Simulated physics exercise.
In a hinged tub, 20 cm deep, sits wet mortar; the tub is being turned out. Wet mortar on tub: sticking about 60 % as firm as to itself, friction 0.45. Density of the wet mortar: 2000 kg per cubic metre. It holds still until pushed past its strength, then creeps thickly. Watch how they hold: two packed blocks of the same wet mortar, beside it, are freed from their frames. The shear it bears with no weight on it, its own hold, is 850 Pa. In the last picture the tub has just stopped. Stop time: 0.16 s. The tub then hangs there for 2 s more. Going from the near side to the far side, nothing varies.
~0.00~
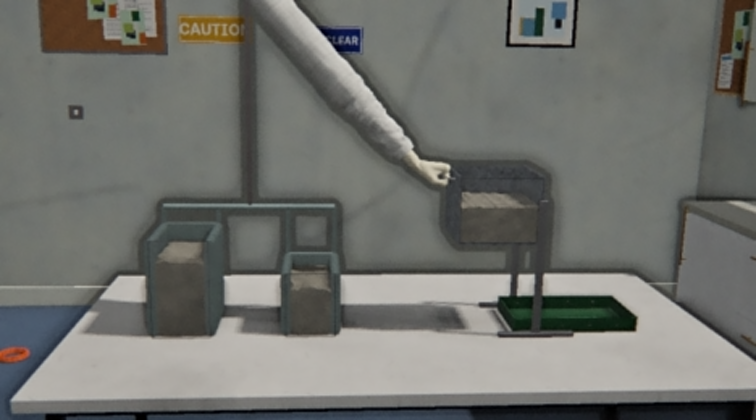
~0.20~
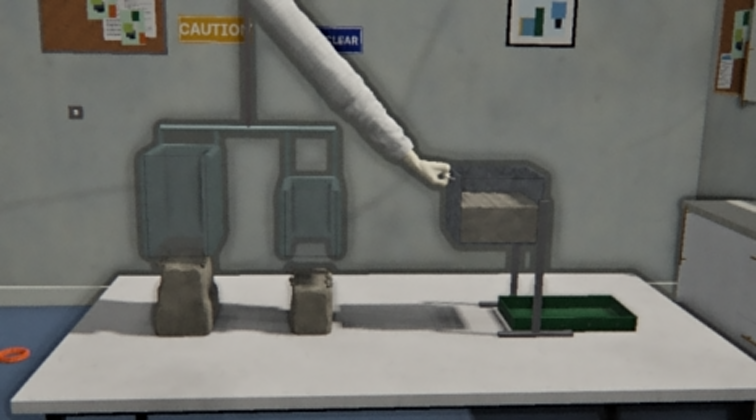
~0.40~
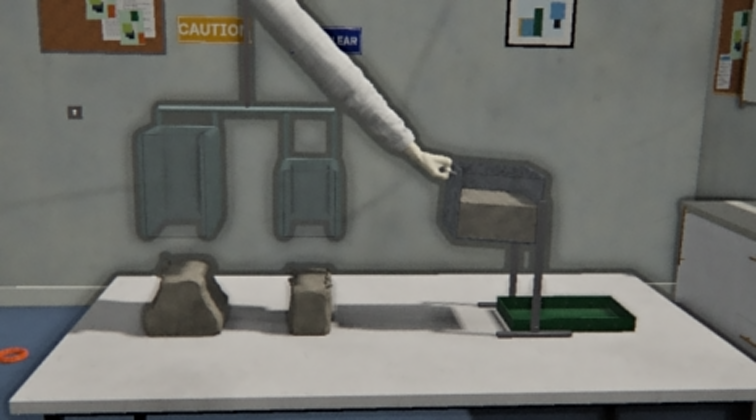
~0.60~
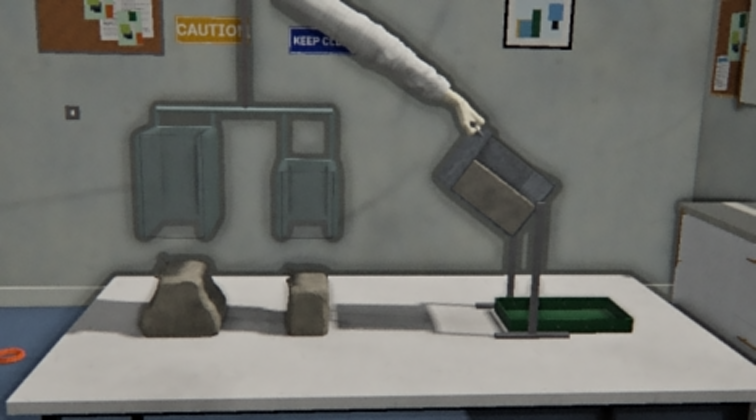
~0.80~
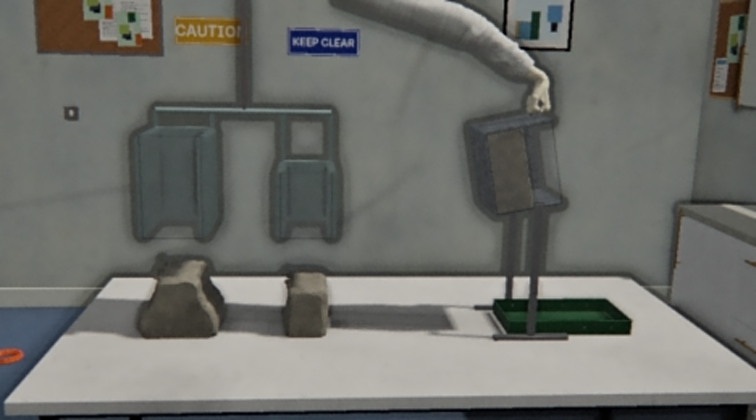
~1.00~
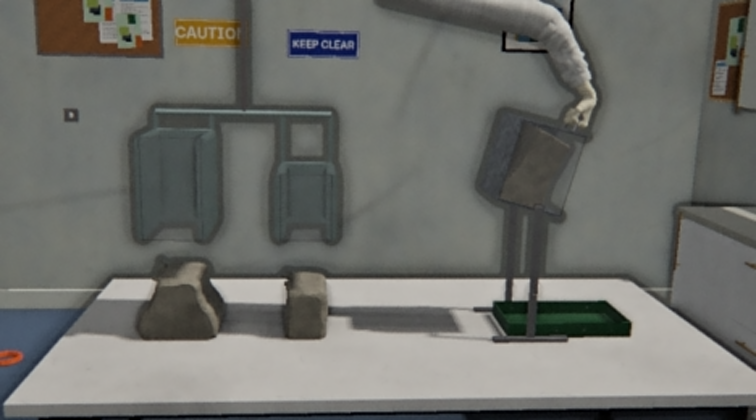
A pale arm held a clear tub of grey mortar while two molds lifted off a pair of blocks, the left one slumping wider, then it swung the tub up and over to the right.
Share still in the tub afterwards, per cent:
Near 39 %.
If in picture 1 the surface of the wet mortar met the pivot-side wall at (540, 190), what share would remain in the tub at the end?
30 %.
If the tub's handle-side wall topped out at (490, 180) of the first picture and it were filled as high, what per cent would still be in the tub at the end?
50 %, roughly.
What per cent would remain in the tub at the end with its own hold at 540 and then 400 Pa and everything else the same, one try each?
Roughly 40 % followed by roughly 35 %.
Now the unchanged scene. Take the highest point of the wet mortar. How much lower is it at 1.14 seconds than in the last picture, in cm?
Roughly 11 cm.
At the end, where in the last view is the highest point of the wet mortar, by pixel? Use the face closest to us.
It ends up highest close to (529, 180).
After 1.14 s, the tub is at 104 degrees and holds 74 %.
After 1.31 s, the tub is at 104 degrees and holds 43 %.
After 1.48 s, the tub is at 104 degrees and holds 39 %.
After 1.65 s, the tub is at 104 degrees and holds 39 %.
After 3.00 s, the tub is at 104 degrees and holds 39 %.
